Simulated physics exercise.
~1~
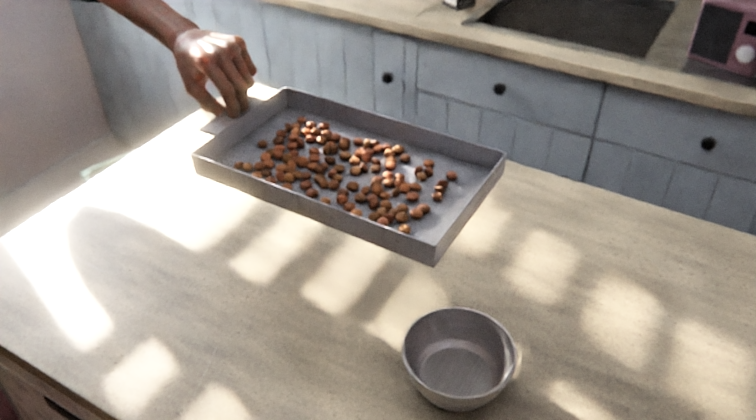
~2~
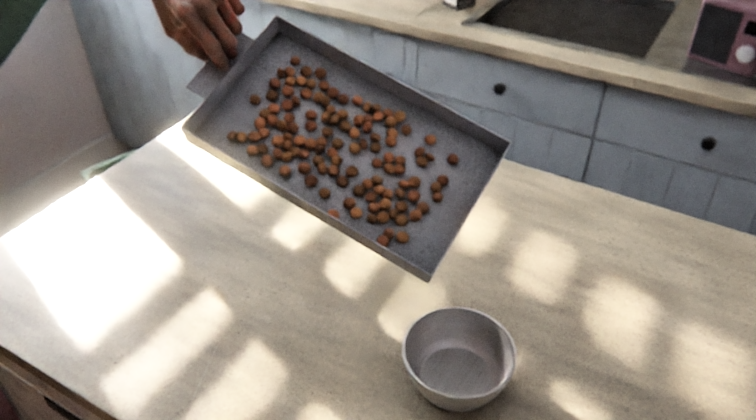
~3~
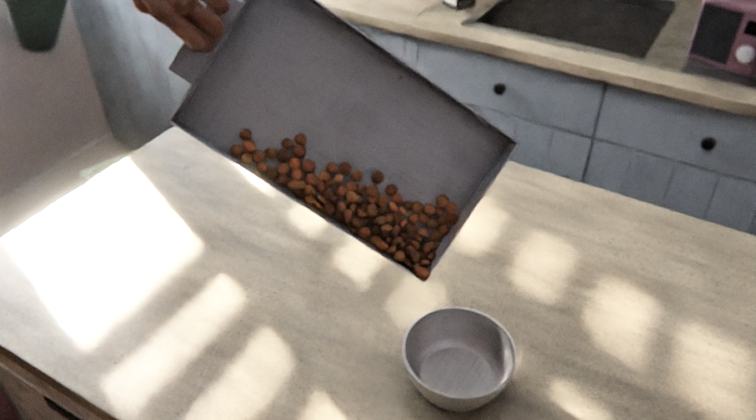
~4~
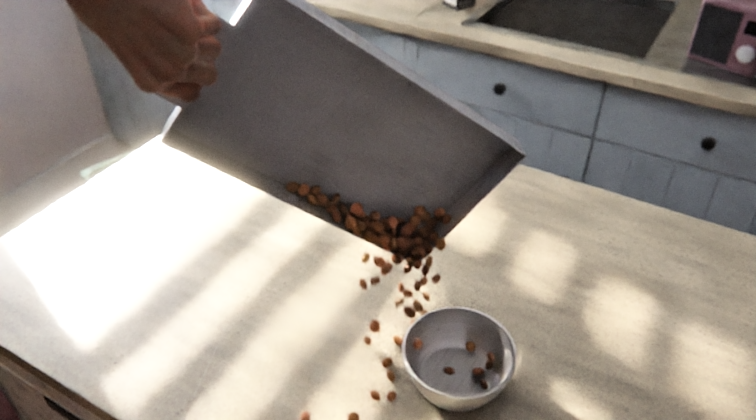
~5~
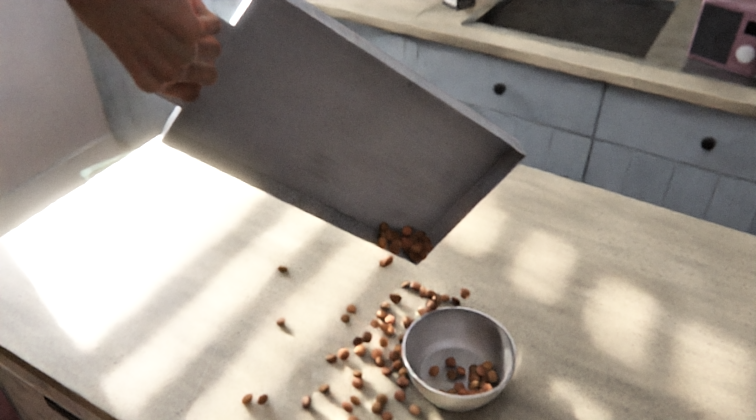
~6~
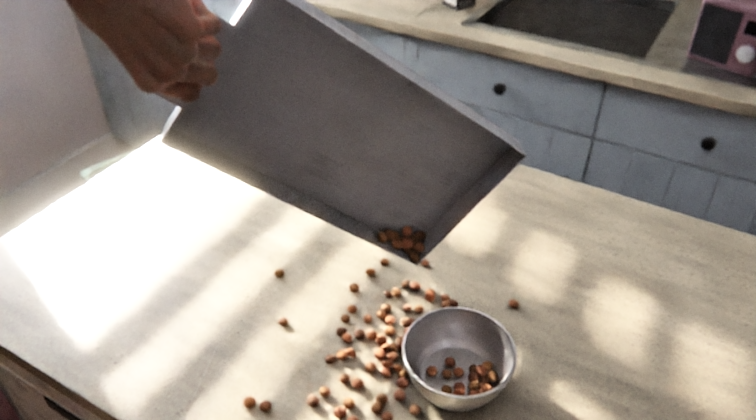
A hand tilting a gray tray of brown kibble over a small bowl, spilling most pieces onto the table beside it.
